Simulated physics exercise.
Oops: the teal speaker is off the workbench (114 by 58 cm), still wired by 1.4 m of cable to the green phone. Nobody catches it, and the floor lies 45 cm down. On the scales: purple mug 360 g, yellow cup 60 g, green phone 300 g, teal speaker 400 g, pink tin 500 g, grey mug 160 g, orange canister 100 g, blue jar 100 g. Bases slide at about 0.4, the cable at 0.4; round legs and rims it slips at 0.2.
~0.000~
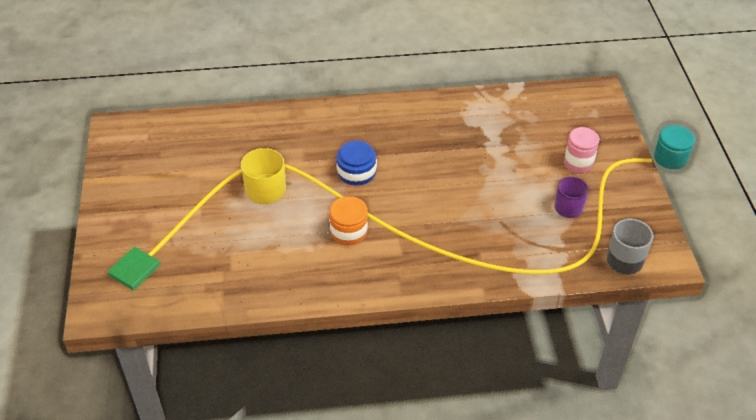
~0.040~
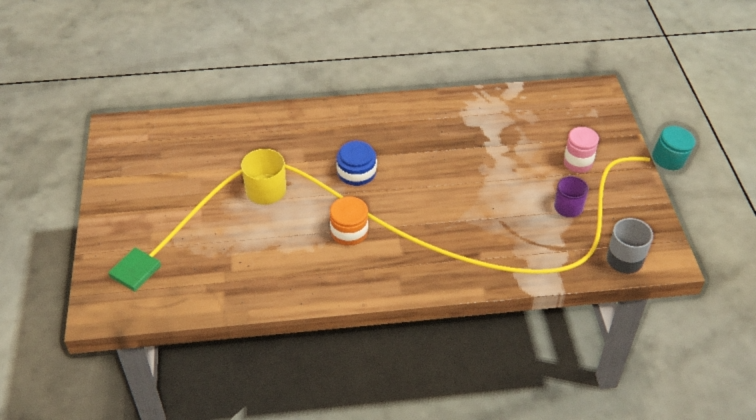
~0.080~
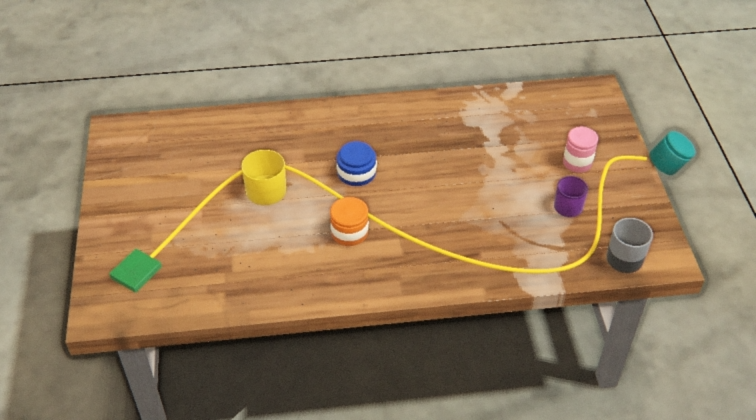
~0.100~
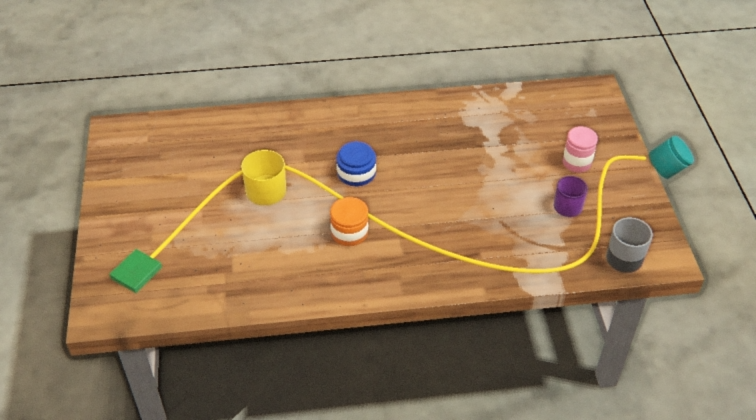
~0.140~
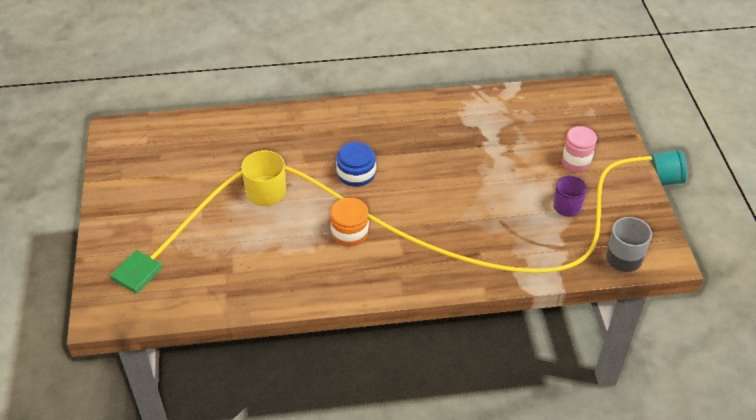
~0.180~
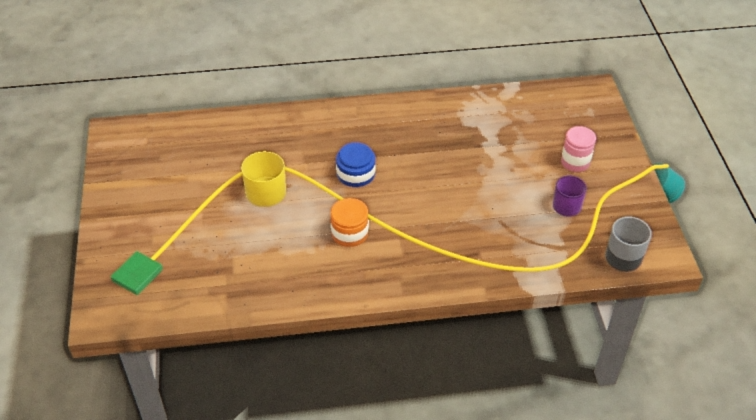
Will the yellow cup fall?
The yellow cup drops off.
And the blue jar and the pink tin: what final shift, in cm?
Blue jar 0 cm, pink tin 0 cm.
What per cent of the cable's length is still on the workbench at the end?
Some 75 per cent of it.
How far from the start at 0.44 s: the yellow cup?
About: Yellow cup 30 cm.
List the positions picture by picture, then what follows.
In the first frame, shows, yellow cup (263, 163); cable runs through (604, 179) (561, 270) (418, 242) (308, 177) (198, 207).
In the second frame, shows, teal speaker (677, 137); cable runs through (603, 179) (419, 242) (199, 207).
In the third frame, shows, teal speaker (672, 153); cable runs through (603, 178) (419, 242) (199, 208).
In the fourth frame, shows, teal speaker (671, 157); cable runs through (603, 178) (419, 242) (199, 208).
In the fifth frame, shows, teal speaker (668, 169); cable runs through (602, 178) (419, 242) (199, 209).
In the sixth frame, shows, yellow cup (263, 167); cable runs through (627, 183) (560, 265) (419, 243) (308, 179) (199, 210).
By 0.4 s, the cable's tail end at (170, 260); yellow cup 28 cm off its start, teal speaker over the edge, green phone 2 cm off its start.
By 0.7 s, the cable's tail end at (173, 260); yellow cup over the edge, teal speaker over the edge, green phone 3 cm off its start.
By 0.9 s, the cable's tail end at (173, 260); yellow cup over the edge, teal speaker over the edge, green phone 3 cm off its start at (152, 265).
By 1.2 s, the cable's tail end at (173, 260); yellow cup over the edge, teal speaker over the edge, green phone 3 cm off its start.
By 2.4 s, the cable's tail end at (173, 260); yellow cup over the edge, teal speaker over the edge, green phone 3 cm off its start at (152, 265), orange canister 1 cm off its start at (350, 216).
